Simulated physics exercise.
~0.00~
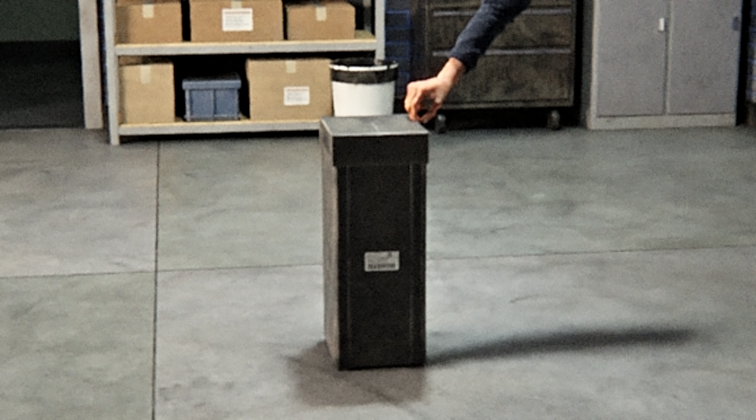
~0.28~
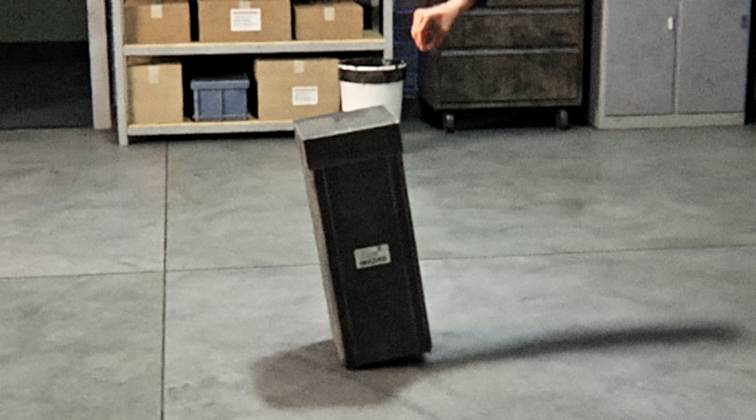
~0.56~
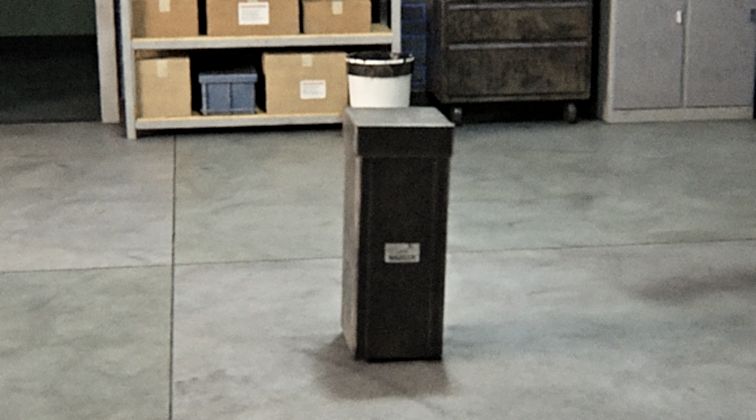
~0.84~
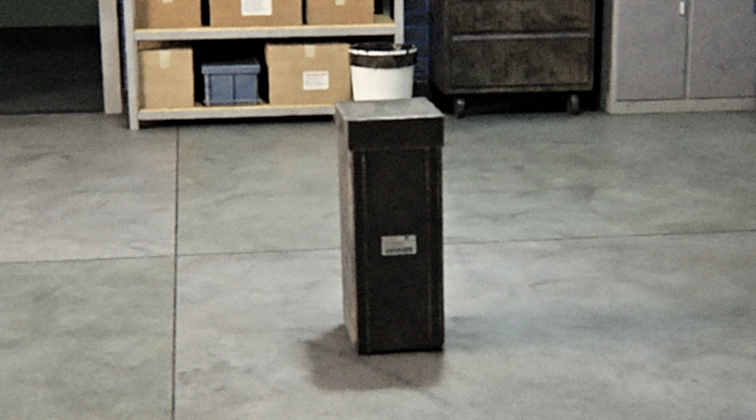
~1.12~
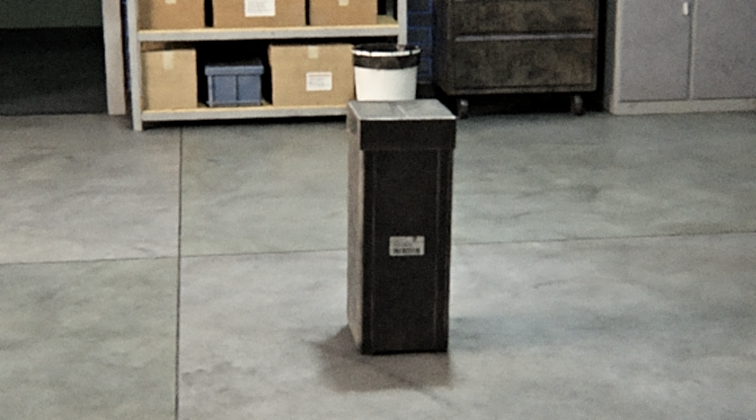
Tall black tote tipping left after a hand's shove, rocking back upright as the hand withdraws, and settling on its base.
